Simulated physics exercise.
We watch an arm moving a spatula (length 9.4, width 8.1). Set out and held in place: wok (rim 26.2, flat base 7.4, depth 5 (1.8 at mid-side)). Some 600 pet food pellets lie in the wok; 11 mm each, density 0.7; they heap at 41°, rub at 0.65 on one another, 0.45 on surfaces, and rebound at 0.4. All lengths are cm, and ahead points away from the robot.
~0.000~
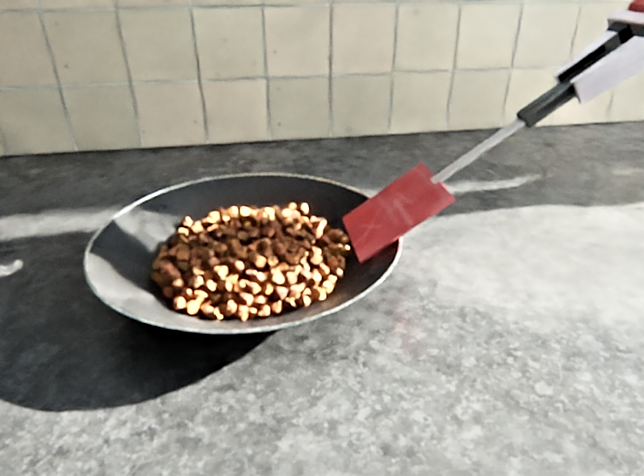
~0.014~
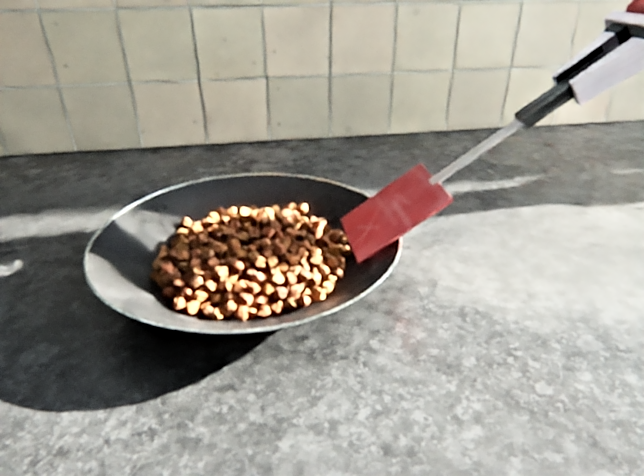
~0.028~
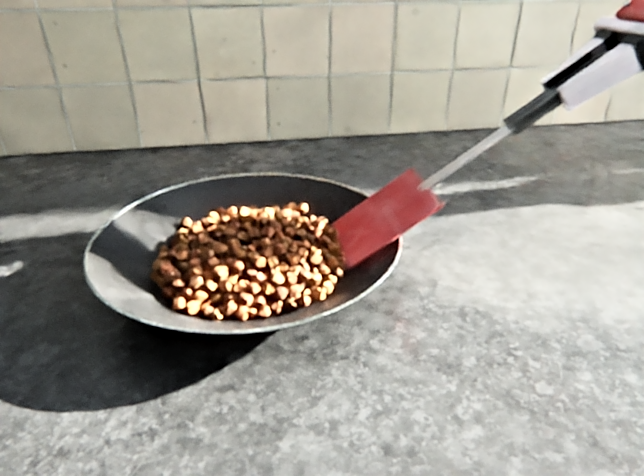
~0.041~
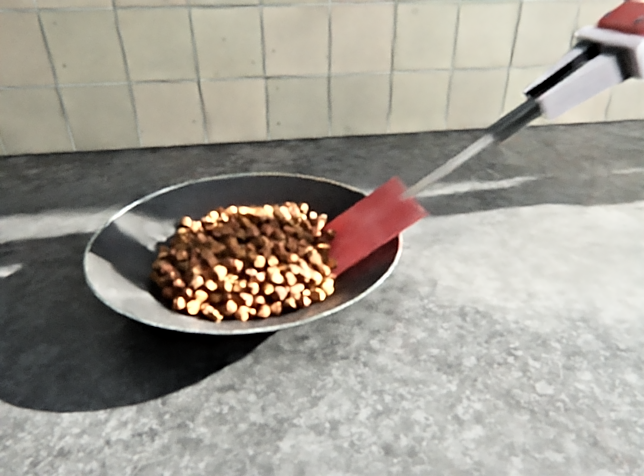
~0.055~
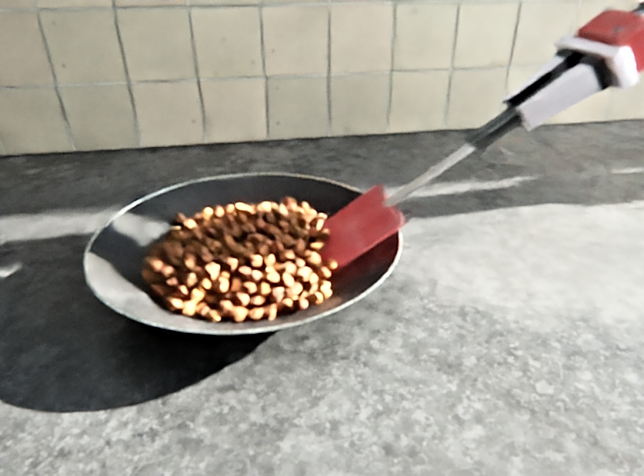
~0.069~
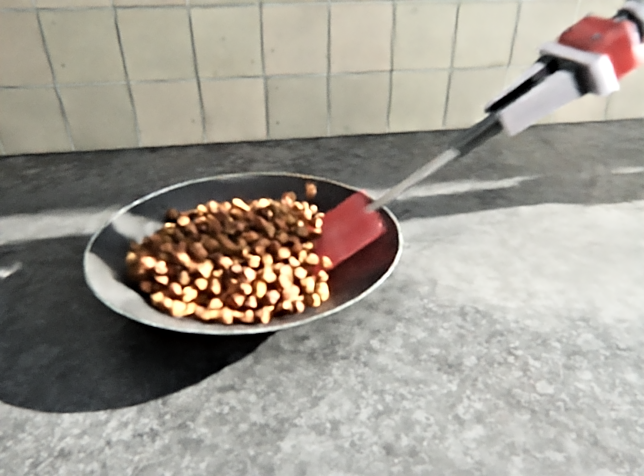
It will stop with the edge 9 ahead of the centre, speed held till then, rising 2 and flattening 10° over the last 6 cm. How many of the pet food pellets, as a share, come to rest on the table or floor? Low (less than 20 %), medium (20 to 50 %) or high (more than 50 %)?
Share on the table or floor: High (more than 50 %).
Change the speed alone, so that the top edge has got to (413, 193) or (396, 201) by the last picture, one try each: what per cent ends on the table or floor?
Some 40 and 50 per cent.
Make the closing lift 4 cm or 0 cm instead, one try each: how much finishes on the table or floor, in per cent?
Some 55 and 55 per cent.
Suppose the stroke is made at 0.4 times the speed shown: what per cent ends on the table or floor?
Some 35 per cent.
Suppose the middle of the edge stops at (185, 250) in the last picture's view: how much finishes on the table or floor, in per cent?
Some 30 per cent.
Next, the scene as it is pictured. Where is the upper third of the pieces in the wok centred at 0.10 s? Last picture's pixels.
Around (206, 238).
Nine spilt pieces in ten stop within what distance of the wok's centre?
Roughly 40 cm.
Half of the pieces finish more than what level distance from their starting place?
About 21 cm.
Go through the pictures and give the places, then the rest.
The first picture shows the spatula top edge at (438, 179), sloping 35°; upper third of the load around (254, 243), from x 155 to 345, top at y 205; 605 in the wok.
The second picture shows the spatula top edge at (436, 180), sloping 35°; upper third of the load around (254, 243), from x 155 to 345, top at y 205.
The third picture shows the spatula top edge at (426, 186), sloping 35°; upper third of the load around (254, 244), from x 155 to 345, top at y 205.
The fourth picture shows the spatula top edge at (409, 195), sloping 35°; upper third of the load around (254, 241), from x 155 to 340, top at y 205.
The fifth picture shows the spatula top edge at (391, 203), sloping 35°; upper third of the load around (247, 239), from x 150 to 330, top at y 200.
The sixth picture shows the spatula top edge at (373, 208), sloping 35°; upper third of the load around (238, 238), from x 135 to 325, top at y 190; 605 in the wok.
After 0.10 s, sloping 35°, highest piece 11 above the table; 604 in the wok, 1 on the blade or in flight.
After 0.14 s, sloping 32°, highest piece 15 above the table; 589 in the wok, 16 on the blade or in flight.
After 0.35 s, sloping 25°, highest piece 13 above the table; 254 in the wok, 228 on the table or floor, 123 on the blade or in flight.
After 1.40 s, sloping 25°, highest piece 4 above the table; 351 on the table or floor, 254 in the wok.
In the end, 351 on the table or floor, 254 in the wok. That is 58 % on the table or floor.
